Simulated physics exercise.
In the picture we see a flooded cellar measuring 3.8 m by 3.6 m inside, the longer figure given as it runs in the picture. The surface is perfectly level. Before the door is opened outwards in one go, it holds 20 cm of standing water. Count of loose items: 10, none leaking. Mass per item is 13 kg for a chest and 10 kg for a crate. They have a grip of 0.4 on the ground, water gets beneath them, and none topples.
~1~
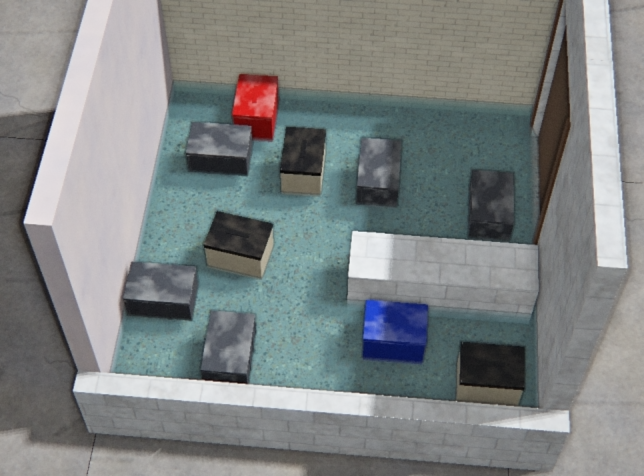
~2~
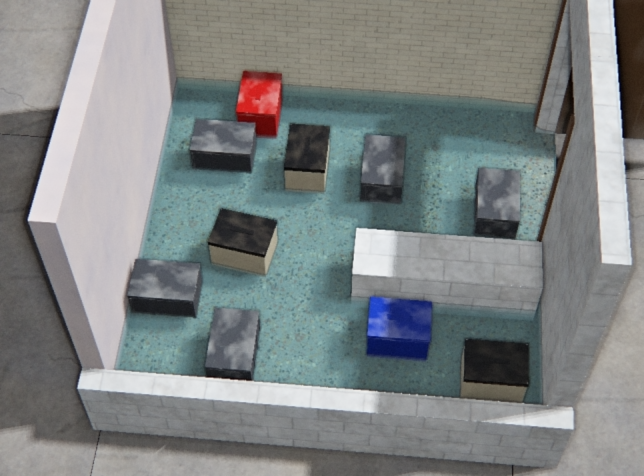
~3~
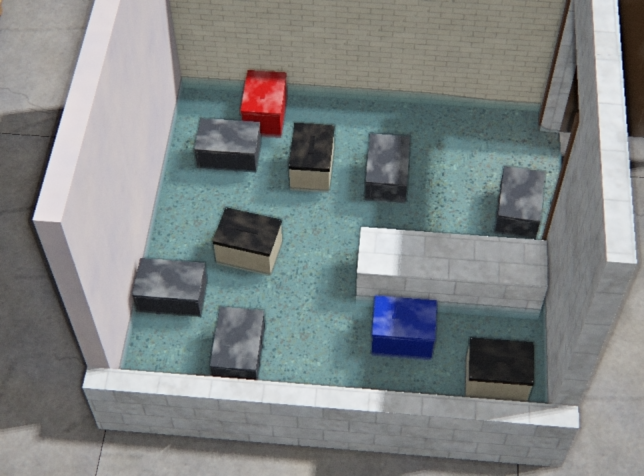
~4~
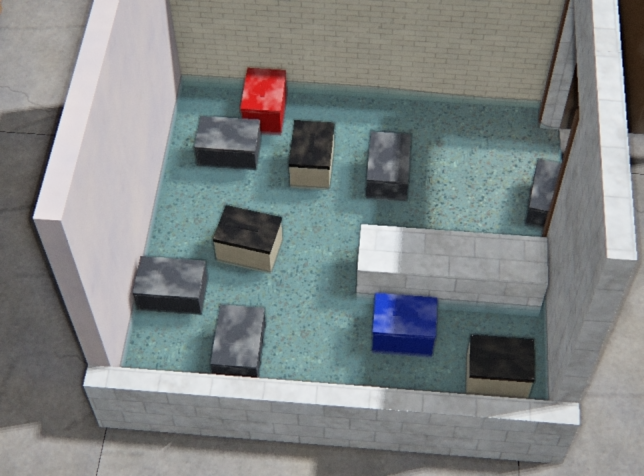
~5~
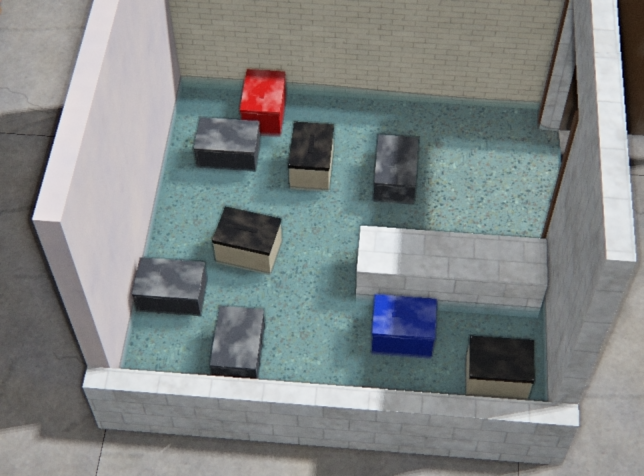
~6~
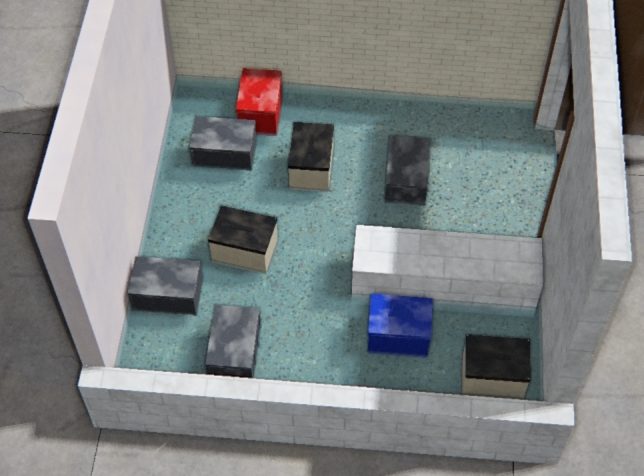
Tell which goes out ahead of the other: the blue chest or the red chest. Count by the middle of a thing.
Red.
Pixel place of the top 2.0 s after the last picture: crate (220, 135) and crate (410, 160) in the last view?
Somewhere around (259, 132) and (525, 160).
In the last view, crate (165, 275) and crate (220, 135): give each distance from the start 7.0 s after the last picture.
That comes to 100 cm for the first and 200 cm for the second.
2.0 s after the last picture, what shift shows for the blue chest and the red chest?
I'd guess about 5 cm and 60 cm by that point.
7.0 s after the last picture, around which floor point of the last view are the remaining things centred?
They average out to somewhere around (372, 223).
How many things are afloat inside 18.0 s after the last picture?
Tally: 3 of them.
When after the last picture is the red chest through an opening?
Somewhere near 7.5 s.
Then, 2.0 s after the last picture the blue chest is near (396, 311), 0.1 m from its start, afloat; the red chest is near (318, 93), 0.6 m from its start, afloat; 1 of 10 are out; 9 afloat.
Then, 7.0 s after the last picture the blue chest is near (325, 224), 1.2 m from its start, afloat; the red chest is near (525, 114), 2.7 m from its start, afloat; 3 of 10 are out; 7 afloat.
Then, 14.0 s after the last picture the blue chest has gone out (13.1 s after the last picture); the red chest has gone out (7.6 s after the last picture); 7 of 10 are out; 3 afloat.
Then, 18.0 s after the last picture the blue chest has gone out (13.1 s after the last picture); the red chest has gone out (7.6 s after the last picture); 7 of 10 are out; 3 afloat.
